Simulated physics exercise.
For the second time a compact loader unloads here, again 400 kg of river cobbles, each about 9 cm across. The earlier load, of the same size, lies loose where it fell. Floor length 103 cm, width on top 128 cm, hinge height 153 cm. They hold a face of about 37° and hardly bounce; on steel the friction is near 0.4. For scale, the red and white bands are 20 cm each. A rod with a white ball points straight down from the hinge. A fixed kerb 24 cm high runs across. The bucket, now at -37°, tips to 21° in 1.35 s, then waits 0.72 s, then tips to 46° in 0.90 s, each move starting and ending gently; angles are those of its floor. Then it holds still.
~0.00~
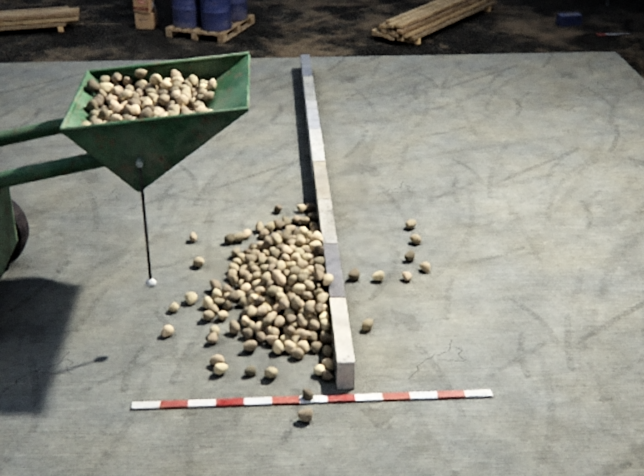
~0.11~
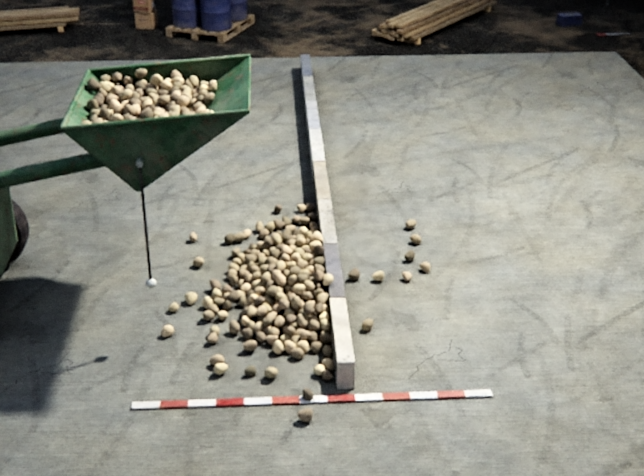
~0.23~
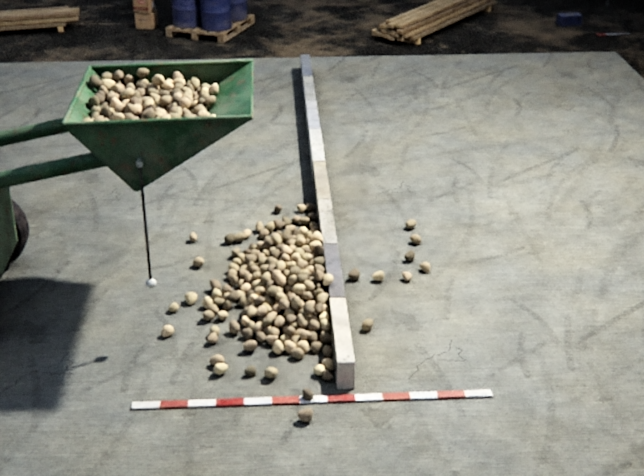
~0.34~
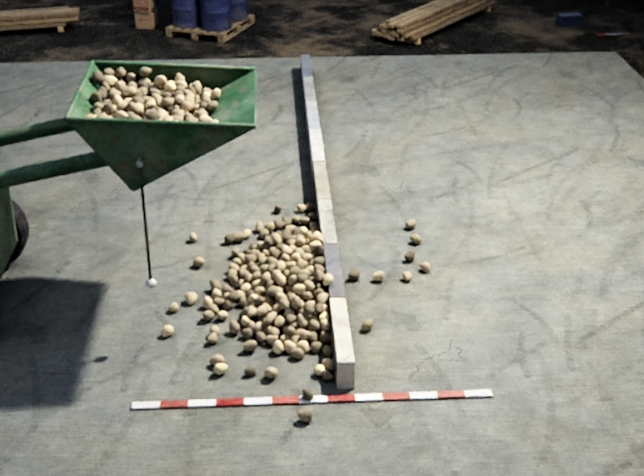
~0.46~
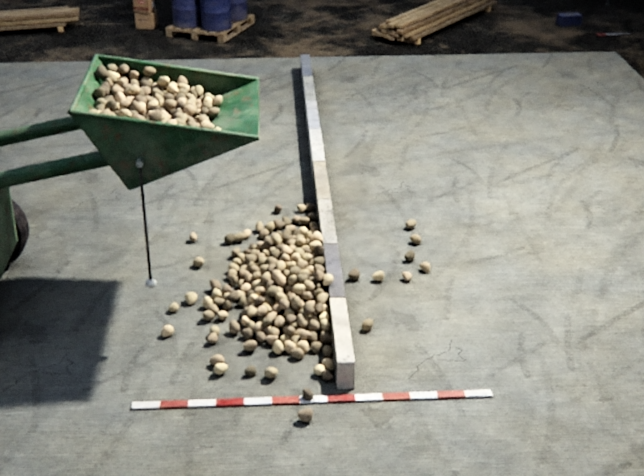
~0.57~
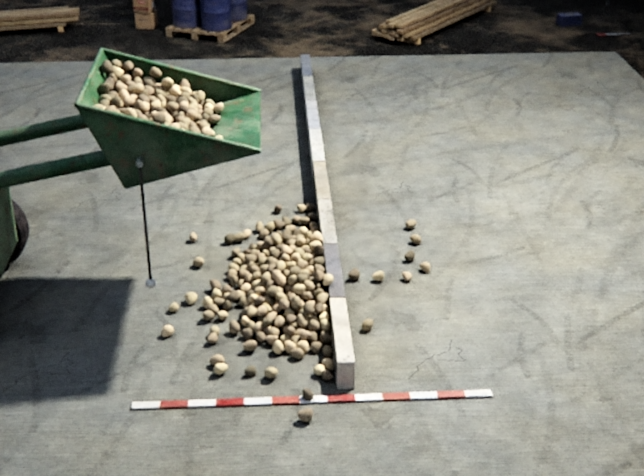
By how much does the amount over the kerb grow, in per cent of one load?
Roughly 12 per cent of a load more.
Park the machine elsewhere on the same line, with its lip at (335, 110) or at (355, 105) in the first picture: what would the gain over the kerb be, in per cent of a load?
Near 90 per cent from the first place, 100 from the second.
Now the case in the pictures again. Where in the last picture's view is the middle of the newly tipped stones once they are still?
Around (287, 275).
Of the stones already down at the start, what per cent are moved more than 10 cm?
Roughly 15 per cent of them.
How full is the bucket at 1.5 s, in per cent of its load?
Roughly 100 per cent is still inside.
After 1.0 s the floor is at 12°; in per cent of one load, 100 in the bucket, 98 on this side of the kerb, 2 over the kerb; the foremost stones are at (397, 266).
After 1.5 s the floor is at 21°; in per cent of one load, 99 in the bucket, 99 on this side of the kerb, 2 over the kerb; the foremost stones are at (397, 266).
After 3.4 s the floor is at 46°; in per cent of one load, 0 in the bucket, 186 on this side of the kerb, 14 over the kerb; the foremost stones are at (453, 282).
After 6.2 s the floor is at 46°; in per cent of one load, 0 in the bucket, 186 on this side of the kerb, 14 over the kerb; the foremost stones are at (453, 282). Net gain over the kerb, 12.
